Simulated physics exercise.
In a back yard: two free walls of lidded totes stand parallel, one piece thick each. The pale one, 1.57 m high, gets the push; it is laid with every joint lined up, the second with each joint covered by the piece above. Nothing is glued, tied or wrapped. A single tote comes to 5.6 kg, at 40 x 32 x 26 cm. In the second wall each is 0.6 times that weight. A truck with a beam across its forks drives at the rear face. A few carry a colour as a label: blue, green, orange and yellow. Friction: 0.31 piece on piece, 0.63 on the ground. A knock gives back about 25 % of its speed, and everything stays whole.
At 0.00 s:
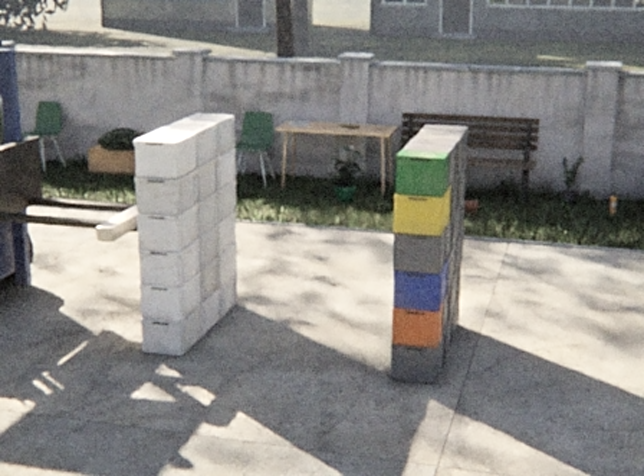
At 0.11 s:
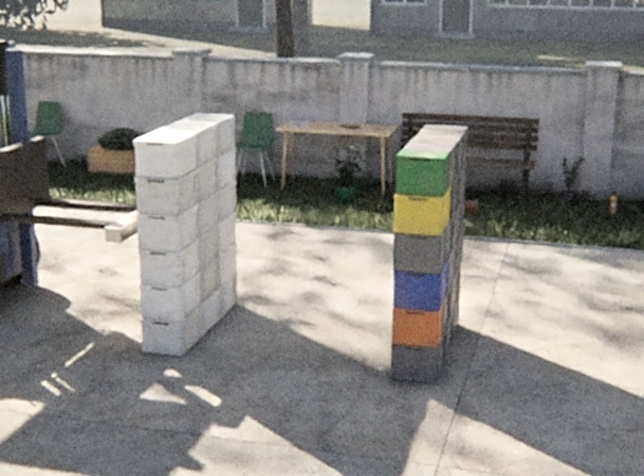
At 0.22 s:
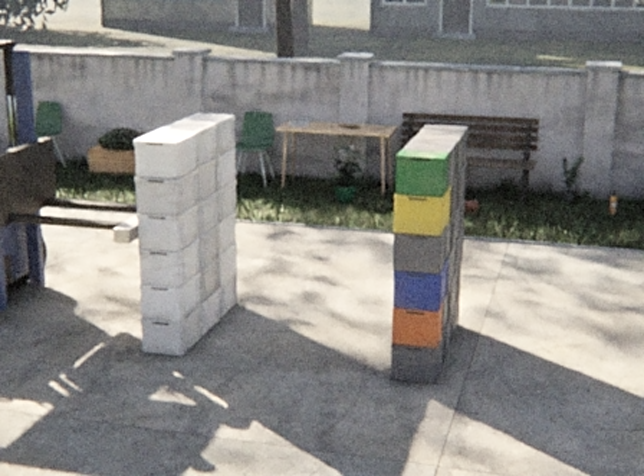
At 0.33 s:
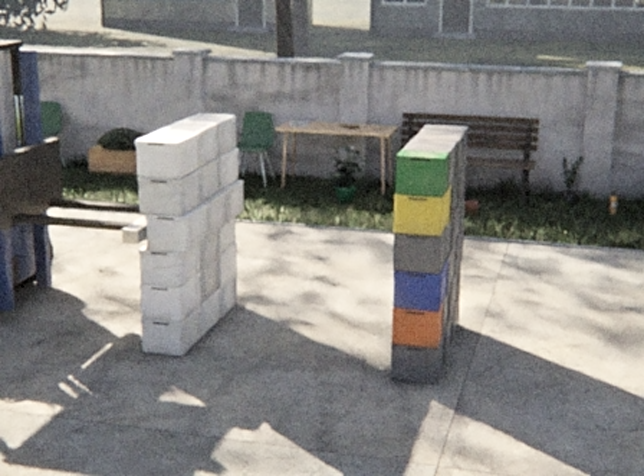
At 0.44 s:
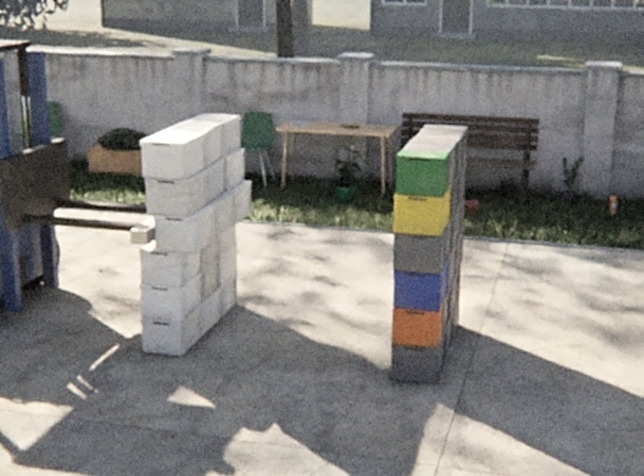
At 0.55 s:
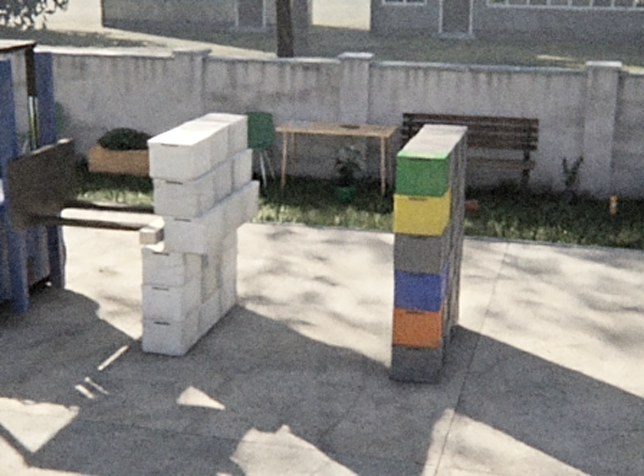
Two free-standing stacks of lidded boxes stand parallel on sunlit paving in a back yard, seen from slightly above by a still camera. The left stack is white, the right one shows green, yellow, grey, blue and orange boxes, with a table and bench by the wall behind. From the left, a truck's forks push a beam into the white stack, shifting its upper boxes rightward while the coloured stack stays still.
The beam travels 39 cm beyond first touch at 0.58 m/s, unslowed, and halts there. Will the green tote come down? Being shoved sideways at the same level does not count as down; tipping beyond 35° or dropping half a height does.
That tote holds its level.
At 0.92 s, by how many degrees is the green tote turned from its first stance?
Roughly 0°.
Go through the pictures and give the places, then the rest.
In the first picture (we follow the side turned to the camera), beam (106, 235) 13 cm from the wall; green tote (420, 177); blue tote (416, 292); yellow tote (417, 216); no other piece has moved.
Beam (114, 236) 6 cm from the wall; green tote (420, 177), in the second picture.
Beam (123, 236) 1 mm in; green tote (420, 177), in the third picture.
Beam (131, 237) 6 cm in; green tote (420, 177), in the fourth picture.
Beam (140, 238) 13 cm in; green tote (420, 177), in the fifth picture.
Beam (148, 238) 19 cm in; green tote (420, 177); orange tote (415, 329); blue tote (416, 292); no other piece has moved, in the sixth picture.
Around 0.92 s, 0 of the pale wall down; none of the 21 totes of the second wall down; green tote unmoved.
Around 1.36 s, 9 of the pale wall down; none of the 21 totes of the second wall down; green tote unmoved.
Finally (2.9 s), 9 of the pale wall down; none of the 21 totes of the second wall down; green tote unmoved; orange tote unmoved; yellow tote unmoved. Seen by the last camera, middles, green tote near (422, 174), orange tote near (417, 324).
